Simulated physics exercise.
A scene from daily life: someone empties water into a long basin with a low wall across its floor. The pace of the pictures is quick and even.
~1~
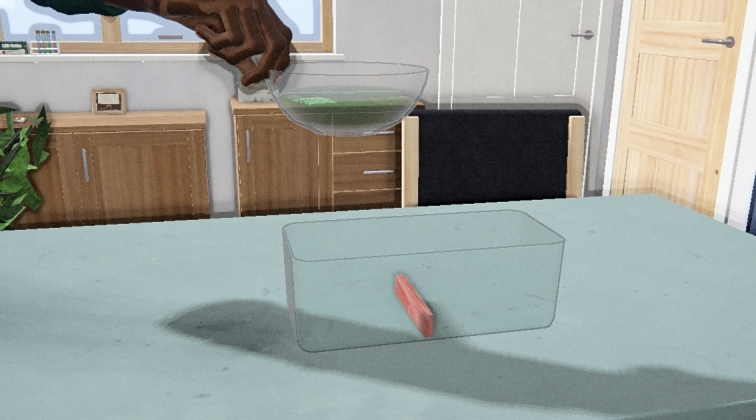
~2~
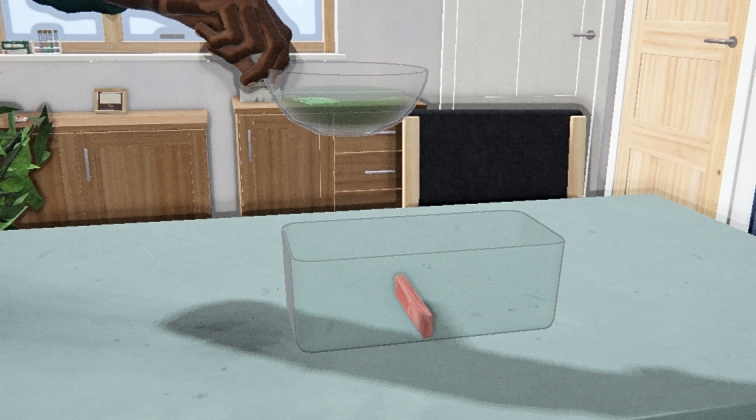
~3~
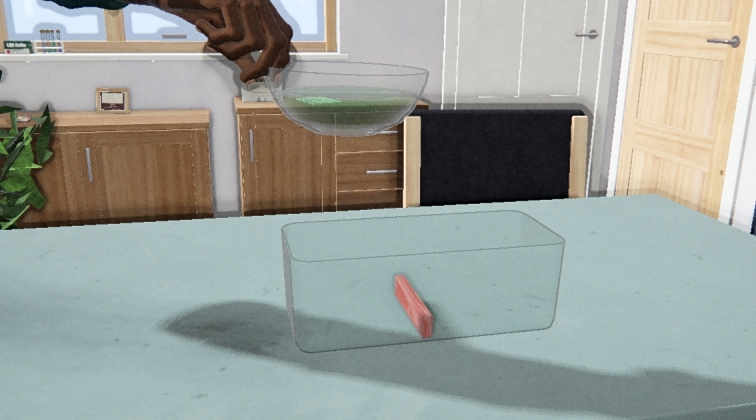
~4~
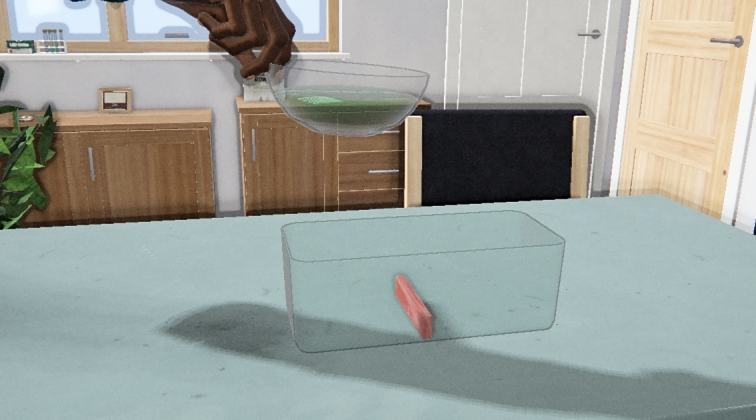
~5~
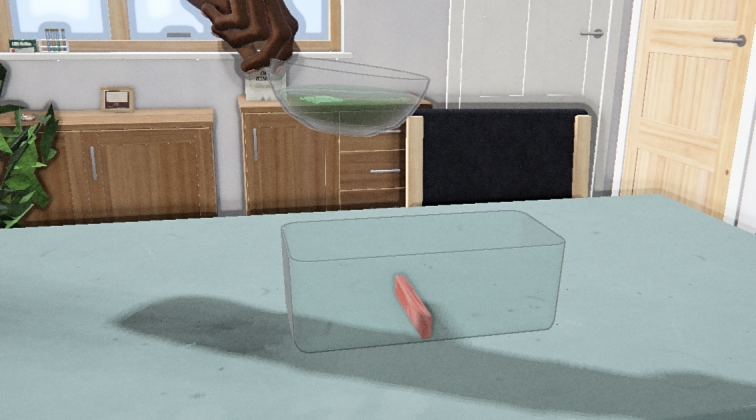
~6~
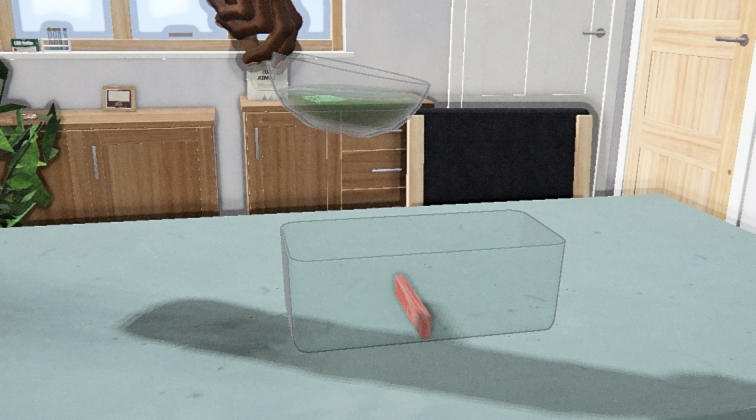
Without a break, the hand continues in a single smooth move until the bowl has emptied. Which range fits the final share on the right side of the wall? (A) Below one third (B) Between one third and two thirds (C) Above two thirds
Option C: Above two thirds.
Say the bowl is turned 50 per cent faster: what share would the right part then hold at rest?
It comes to around 75 per cent.
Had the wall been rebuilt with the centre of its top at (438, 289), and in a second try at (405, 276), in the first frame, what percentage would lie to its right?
Try 1: Some 70 %; try 2: 95 %.
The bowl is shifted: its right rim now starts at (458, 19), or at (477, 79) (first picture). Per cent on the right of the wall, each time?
Roughly 85 per cent, then roughly 85 per cent.
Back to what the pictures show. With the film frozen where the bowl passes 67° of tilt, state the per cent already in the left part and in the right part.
Left part 0 %; right part 20 %.
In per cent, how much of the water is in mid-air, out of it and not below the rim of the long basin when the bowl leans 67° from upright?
40 %.
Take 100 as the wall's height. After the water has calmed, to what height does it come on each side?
I'd put the left at about 20 and the right at about 70.
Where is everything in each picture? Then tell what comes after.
In the first picture, tilt 0°; pouring edge (424, 69); surface from (275, 95) to (413, 92); the long basin's rim runs from (288, 243) to (543, 226); the wall's top is at (413, 295).
In the second picture, tilt 0°; pouring edge (424, 70); surface from (275, 94) to (412, 92).
In the third picture, tilt 2°; pouring edge (424, 72); surface from (275, 93) to (413, 93).
In the fourth picture, tilt 4°; pouring edge (425, 75); surface from (275, 92) to (413, 94).
In the fifth picture, tilt 7°; pouring edge (426, 79); surface from (276, 92) to (415, 95).
In the sixth picture, tilt 11°; pouring edge (426, 84); surface from (280, 91) to (416, 94).
A moment on, the bowl is tipped part way and 39 per cent is still to pour, 0 is left of the wall and 22 right of it.
Next, the bowl is tipped right over and 0 per cent is still to pour, 16 is left of the wall and 81 right of it.
Then the bowl is tipped right over and 0 per cent is still to pour, 18 is left of the wall and 81 right of it.
Later the bowl is tipped right over and 0 per cent is still to pour, 20 is left of the wall and 79 right of it.
At rest 20 per cent lies left of the wall, 79 right of it and 1 outside.
